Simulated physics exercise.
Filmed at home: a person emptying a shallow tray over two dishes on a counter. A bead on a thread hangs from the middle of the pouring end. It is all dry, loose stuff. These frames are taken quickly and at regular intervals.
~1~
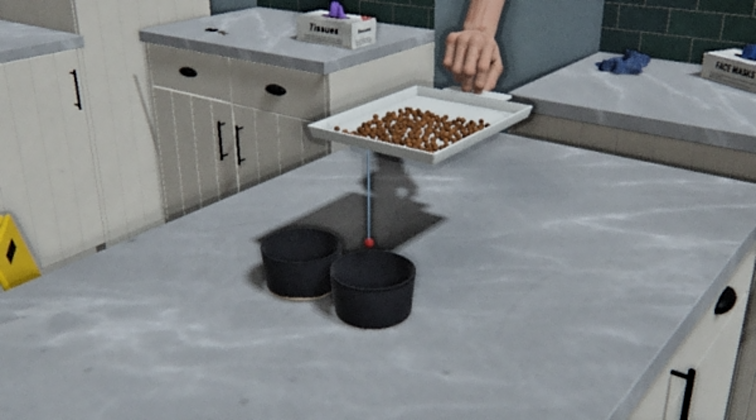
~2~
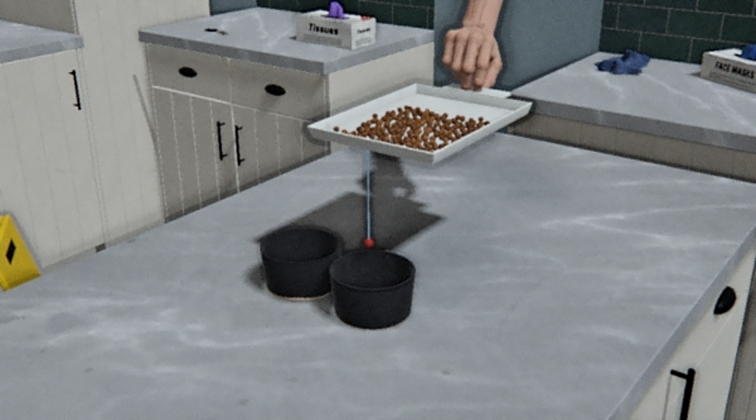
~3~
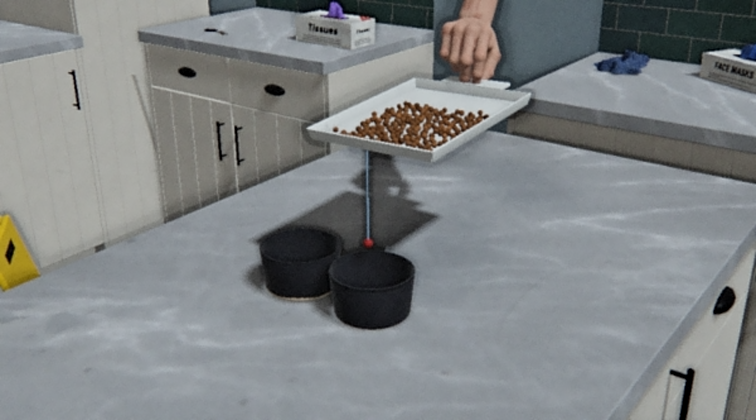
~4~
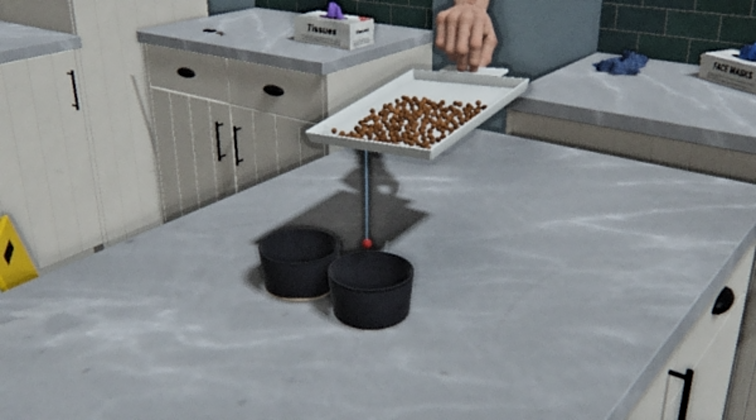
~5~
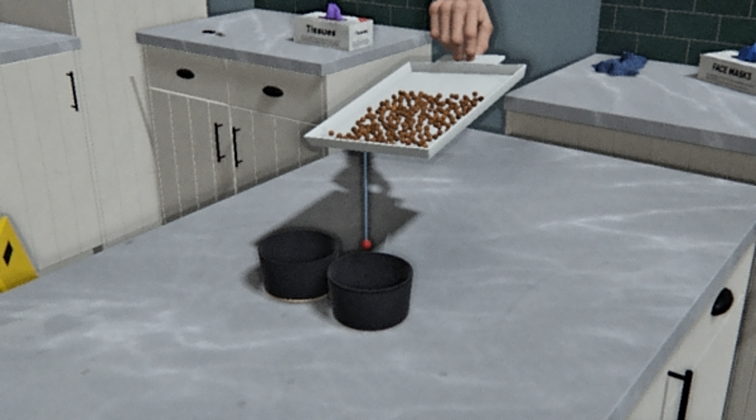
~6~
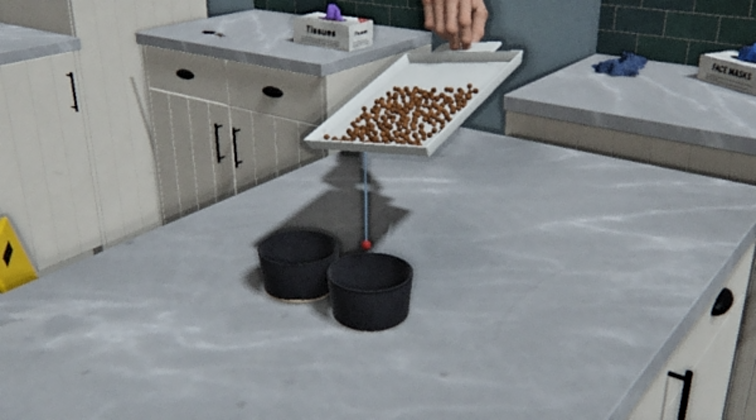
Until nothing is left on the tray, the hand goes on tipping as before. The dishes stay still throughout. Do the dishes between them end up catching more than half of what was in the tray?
Yes.
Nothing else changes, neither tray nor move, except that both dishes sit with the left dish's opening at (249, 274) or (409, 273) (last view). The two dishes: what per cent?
About 0 and 0 per cent.
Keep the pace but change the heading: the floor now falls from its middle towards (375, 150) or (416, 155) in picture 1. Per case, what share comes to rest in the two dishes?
So it's 70 percent with the first slope and 30 percent with the other.
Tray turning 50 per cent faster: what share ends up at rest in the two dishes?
I'd put it at some 90 per cent.
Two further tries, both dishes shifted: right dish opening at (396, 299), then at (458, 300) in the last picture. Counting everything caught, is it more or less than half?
Well, a minority share the first time and a minority share the next.
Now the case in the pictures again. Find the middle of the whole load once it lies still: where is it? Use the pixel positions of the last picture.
The centre comes to rest close to (301, 280).
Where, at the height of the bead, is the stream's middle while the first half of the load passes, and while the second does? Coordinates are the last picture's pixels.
The opening half passes (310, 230), the closing half (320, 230).
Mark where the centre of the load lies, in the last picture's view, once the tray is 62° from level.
Centre estimate: (342, 138).
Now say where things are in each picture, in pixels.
Corners of the pouring end (313, 125) and (433, 153), level; middle of the load (415, 129), cereal balls; left dish (275, 276); right dish (347, 303); bead on its thread (369, 243), in the first frame.
Corners of the pouring end (312, 126) and (433, 152), level; middle of the load (415, 128), in the second frame.
Corners of the pouring end (311, 128) and (431, 150), tipped barely, lowest at the left corner; middle of the load (414, 125), in the third frame.
Corners of the pouring end (310, 131) and (429, 148), tipped a little, lowest at the left corner; middle of the load (412, 121), in the fourth frame.
Corners of the pouring end (309, 135) and (427, 147), tipped a little, lowest at the left corner; middle of the load (409, 118), in the fifth frame.
Corners of the pouring end (309, 138) and (425, 145), tipped clearly, lowest at the left corner; middle of the load (403, 116), almost all on the move; left dish (272, 278); right dish (344, 305), in the sixth frame.
Just after the last frame, tray tipped steeply; the larger part on the tray; just a few in the left dish; about a tenth in the air.
A moment on, tray tipped past a quarter turn; just a few on the tray; just a few in the right dish; the larger part in the left dish; just a few outside both; about a tenth in the air.
Further on, tray tipped past a quarter turn; just a few in the right dish; almost all in the left dish; about a tenth outside both.
When it is over, tray tipped past a quarter turn; just a few in the right dish; almost all in the left dish; about a tenth outside both.
